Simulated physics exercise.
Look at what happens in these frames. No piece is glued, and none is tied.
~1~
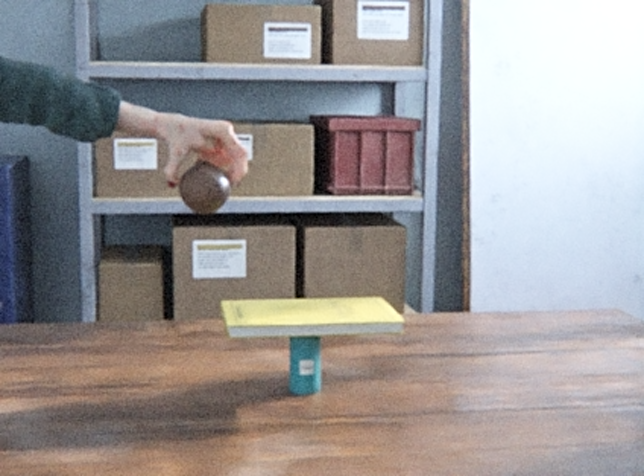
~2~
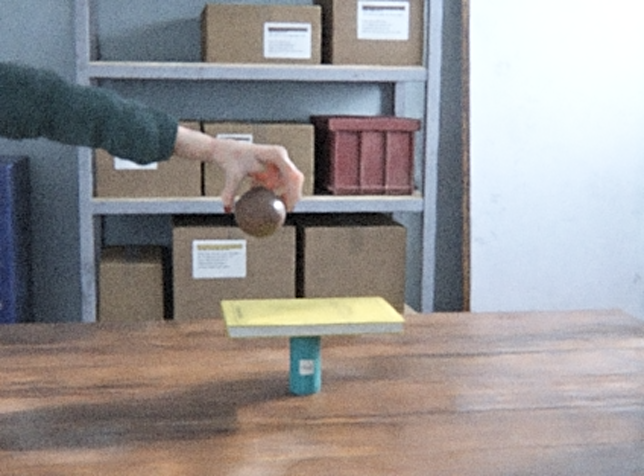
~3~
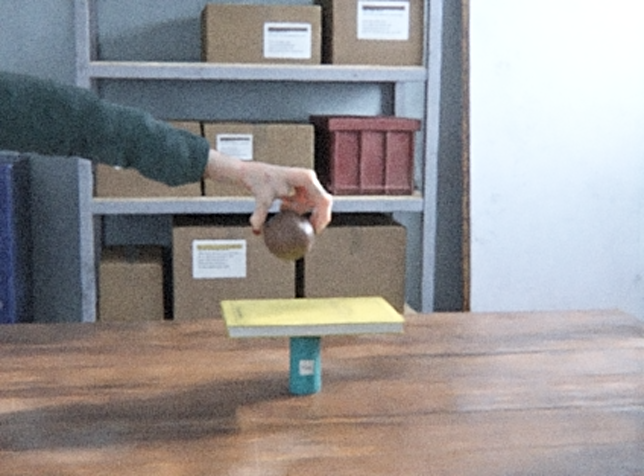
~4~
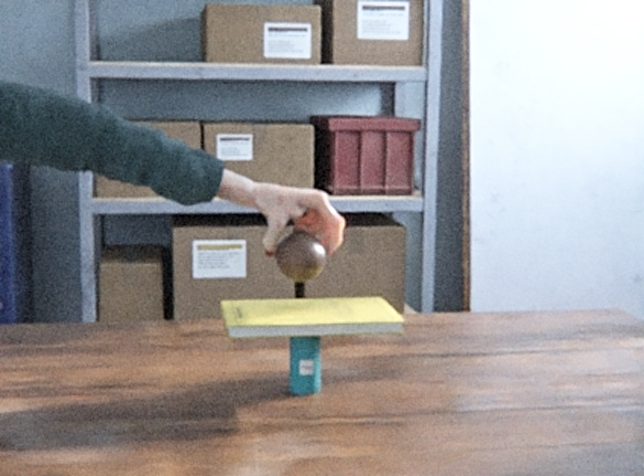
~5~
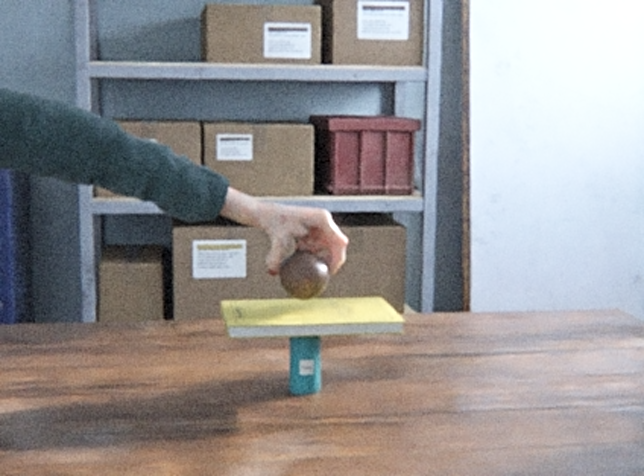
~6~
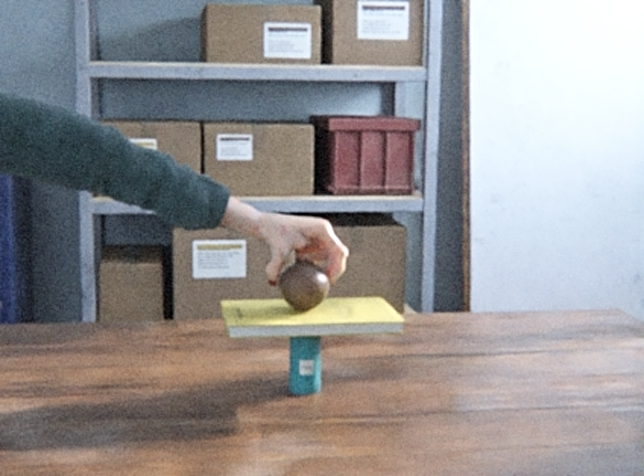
A brown onion, gripped from above by a hand in a dark green sleeve, moves rightward and down over a wooden table, seen from the front by a still camera. A yellow book lies across an upright teal cylinder, before grey shelves of cardboard boxes and a red bin. The arm reaches in from the left and lowers the onion onto the book, fingers still around it.
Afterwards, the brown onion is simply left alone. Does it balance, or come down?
I expect it to stay steady.
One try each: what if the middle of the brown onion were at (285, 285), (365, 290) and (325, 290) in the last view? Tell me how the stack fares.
So, first go it stays put, second go it comes down, third go it stays put.
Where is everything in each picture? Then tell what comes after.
Coming down; brown onion (205, 188); yellow book (310, 316), in the first frame.
Coming down; brown onion (260, 212); yellow book (310, 316), in the second frame.
Coming down; brown onion (289, 235); yellow book (310, 316), in the third frame.
Coming down; brown onion (301, 256); yellow book (310, 316), in the fourth frame.
Coming down; brown onion (305, 275); yellow book (310, 316), in the fifth frame.
In place under the hand; brown onion (305, 285); yellow book (310, 316), in the sixth frame.
Then, 0.20 s past the last view, nothing moves.
Then, 0.60 s past the last view, brown onion resting near (304, 286).
Finally, all 3 still in place. Final places as the last picture's camera would see them, brown onion near (304, 286). The stack stays up.
